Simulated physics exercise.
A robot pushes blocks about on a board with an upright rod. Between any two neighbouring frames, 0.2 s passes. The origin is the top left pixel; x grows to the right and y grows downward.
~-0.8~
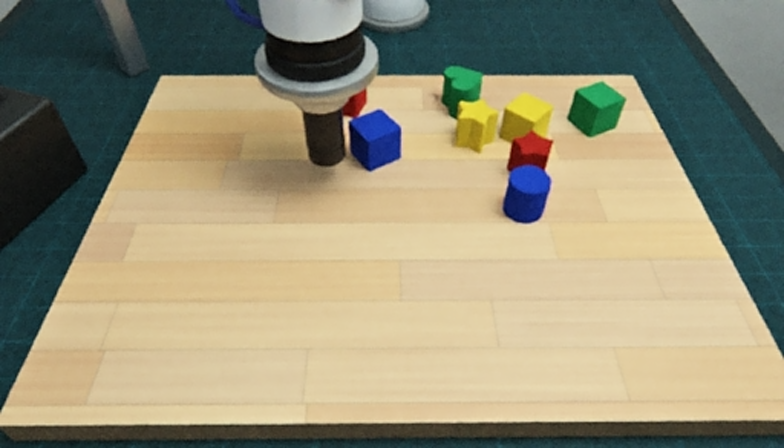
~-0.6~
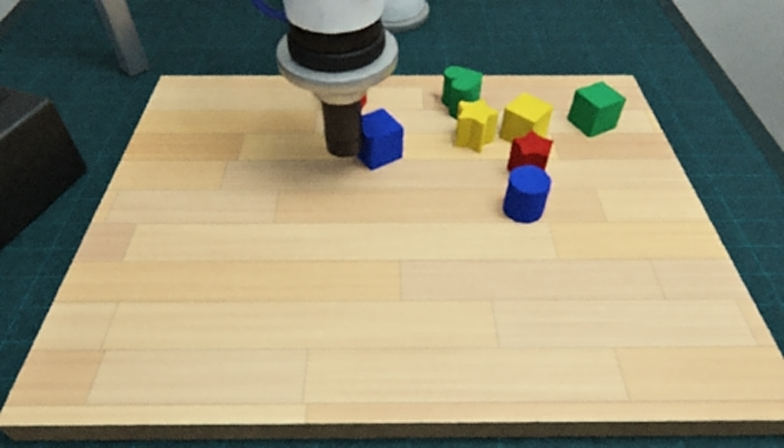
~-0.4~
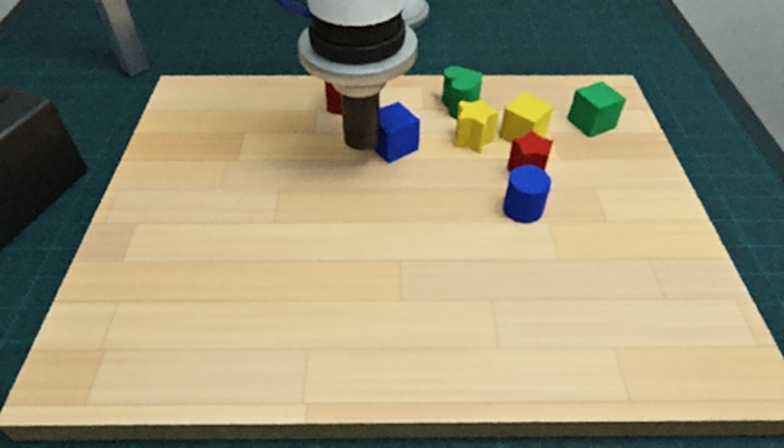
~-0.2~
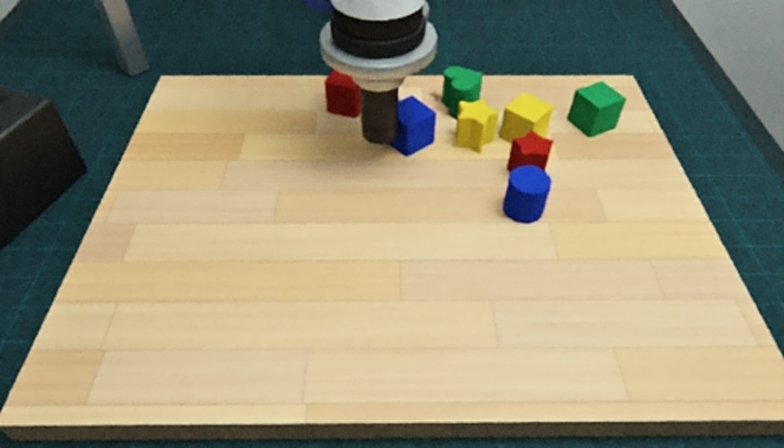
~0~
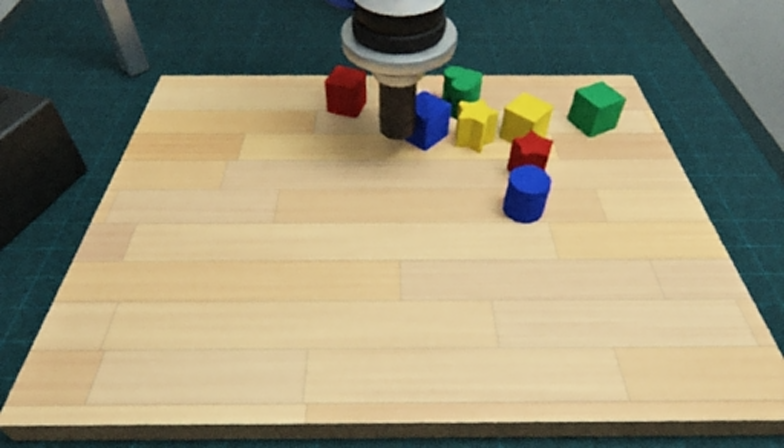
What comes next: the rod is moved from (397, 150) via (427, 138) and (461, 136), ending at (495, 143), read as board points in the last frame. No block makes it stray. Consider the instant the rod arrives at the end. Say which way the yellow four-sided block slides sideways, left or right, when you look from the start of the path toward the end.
It shifts to the right.
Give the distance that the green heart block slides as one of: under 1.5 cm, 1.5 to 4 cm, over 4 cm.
The 1.5 to 4 cm band.
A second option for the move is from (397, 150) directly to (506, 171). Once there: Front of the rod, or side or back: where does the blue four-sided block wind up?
It slips out to the side or back.
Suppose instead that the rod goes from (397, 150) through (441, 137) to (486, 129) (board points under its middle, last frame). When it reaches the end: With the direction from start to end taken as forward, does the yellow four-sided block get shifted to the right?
Going by the path, yes.
On the path given first. One third of the way, rod at (429, 118); blue four-sided block at (454, 93); green heart block at (468, 73), turned 15° anticlockwise; yellow star block at (483, 110), turned 25° clockwise.
Two thirds of the way, rod at (464, 116); blue four-sided block at (480, 87), turned 20° anticlockwise; green heart block at (475, 67), turned 55° anticlockwise; yellow star block at (504, 111), turned 50° clockwise; yellow four-sided block at (544, 108), turned 15° anticlockwise.
At the end, rod at (499, 123); blue four-sided block at (485, 87), turned 30° anticlockwise; green heart block at (475, 67), turned 60° anticlockwise; yellow star block at (540, 120), turned 60° clockwise; yellow four-sided block at (575, 111), turned 55° anticlockwise.
